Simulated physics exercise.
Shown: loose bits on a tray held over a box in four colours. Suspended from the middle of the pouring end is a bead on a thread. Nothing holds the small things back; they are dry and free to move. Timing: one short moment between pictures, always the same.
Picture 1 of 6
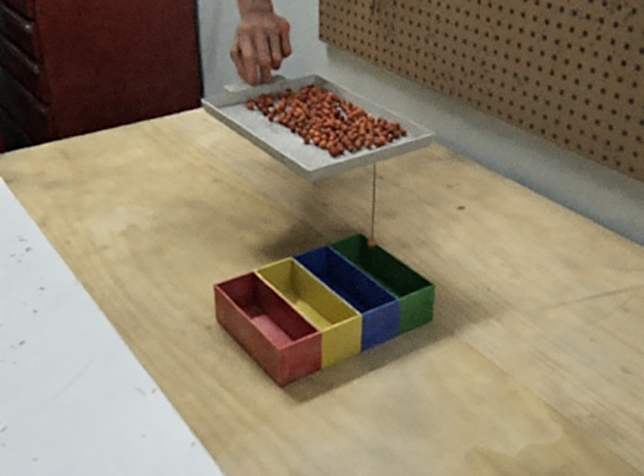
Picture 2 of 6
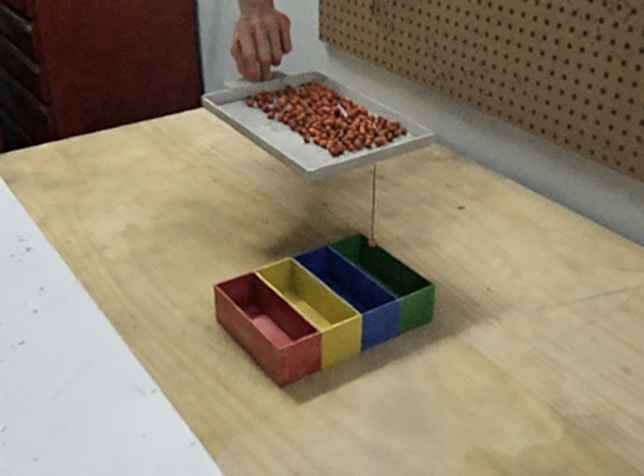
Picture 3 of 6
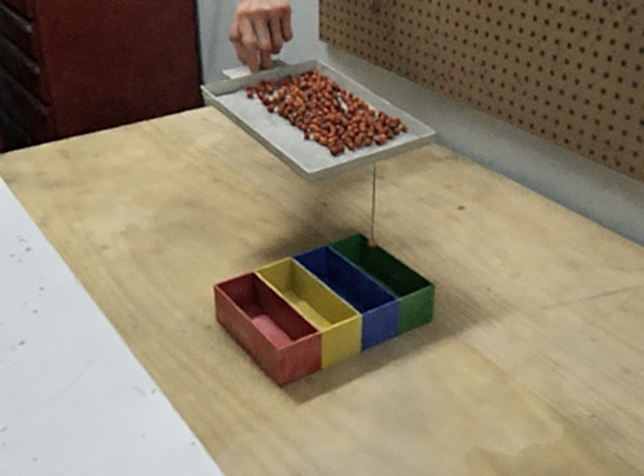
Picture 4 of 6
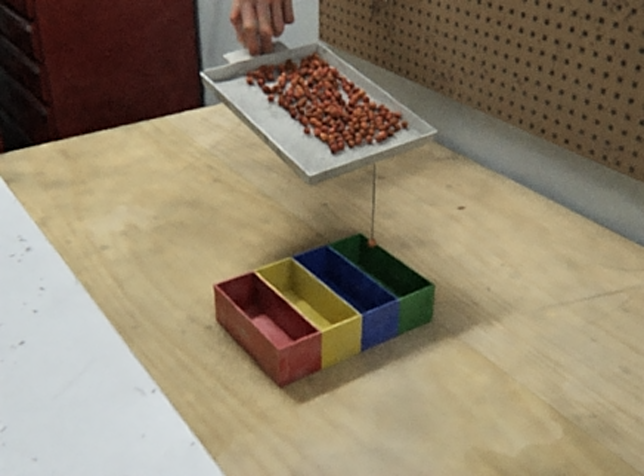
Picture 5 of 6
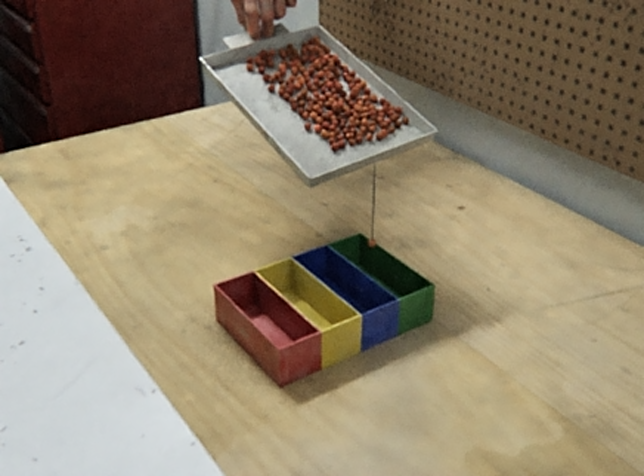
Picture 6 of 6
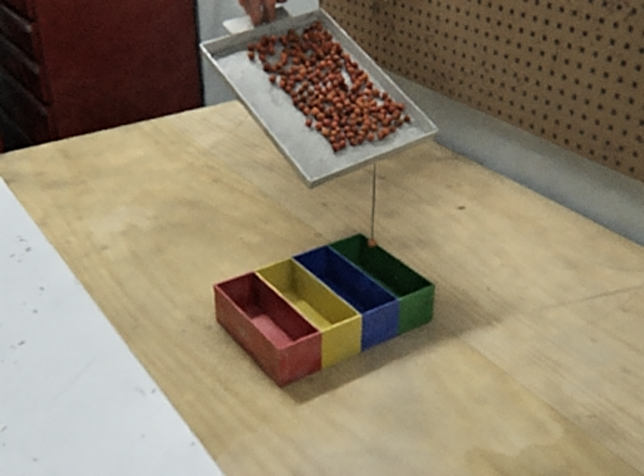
Above a wooden tabletop, a hand held a gray tray of small reddish-brown pieces over a box with four colored sections, then gradually raised the back of the tray, tilting it toward the front.
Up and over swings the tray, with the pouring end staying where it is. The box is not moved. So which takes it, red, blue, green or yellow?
It goes to blue.
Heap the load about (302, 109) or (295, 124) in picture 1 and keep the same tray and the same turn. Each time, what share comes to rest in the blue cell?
It's 50 percent the first time and 40 percent the second.
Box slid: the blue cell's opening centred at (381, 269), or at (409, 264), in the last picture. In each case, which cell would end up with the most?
Run one gives yellow; run two gives that red cell.
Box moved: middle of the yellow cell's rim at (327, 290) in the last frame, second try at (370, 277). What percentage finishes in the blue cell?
First 30 per cent, second 10 per cent.
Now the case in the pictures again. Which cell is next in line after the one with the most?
I'd say the yellow cell.
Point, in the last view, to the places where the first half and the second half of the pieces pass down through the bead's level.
First roughly (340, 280), then roughly (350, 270).
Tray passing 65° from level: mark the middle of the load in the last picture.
The centre of the load shows up near (351, 148) in the last view.
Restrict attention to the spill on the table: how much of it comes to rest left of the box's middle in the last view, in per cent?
Near 0 in a hundred.
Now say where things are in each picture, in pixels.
The first picture shows corners of the pouring end near (310, 168) and (432, 133), level; middle of the load near (332, 118), clay pellets; bead on its thread near (372, 243); red cell near (300, 356); yellow cell near (341, 338); blue cell near (380, 322); green cell near (416, 307).
The second picture shows corners of the pouring end near (310, 169) and (432, 133), level; middle of the load near (332, 116).
The third picture shows corners of the pouring end near (310, 171) and (433, 132), tipped barely, lowest at the left corner; middle of the load near (333, 110).
The fourth picture shows corners of the pouring end near (311, 173) and (433, 131), tipped a little, lowest at the left corner; middle of the load near (333, 101).
The fifth picture shows corners of the pouring end near (311, 176) and (434, 130), tipped clearly, lowest at the left corner; middle of the load near (334, 93).
The sixth picture shows corners of the pouring end near (311, 179) and (435, 129), tipped clearly, lowest at the left corner; middle of the load near (336, 85); red cell near (300, 356); yellow cell near (341, 338); blue cell near (380, 322); green cell near (416, 307).
Shortly afterwards, tray tipped steeply; all but a few on the tray; a little falling or outside the box.
Next, tray tipped past a quarter turn; near half on the tray; near a quarter in the yellow cell; a little in the blue cell; a little in the green cell; near a quarter falling or outside the box.
Some moments later, tray tipped past a quarter turn; near half in the blue cell; near a quarter in the yellow cell; a little in the green cell; a little falling or outside the box.
In the end, tray tipped past a quarter turn; near half in the blue cell; near a quarter in the yellow cell; a little in the green cell; none at all in the red cell; a little outside the box.
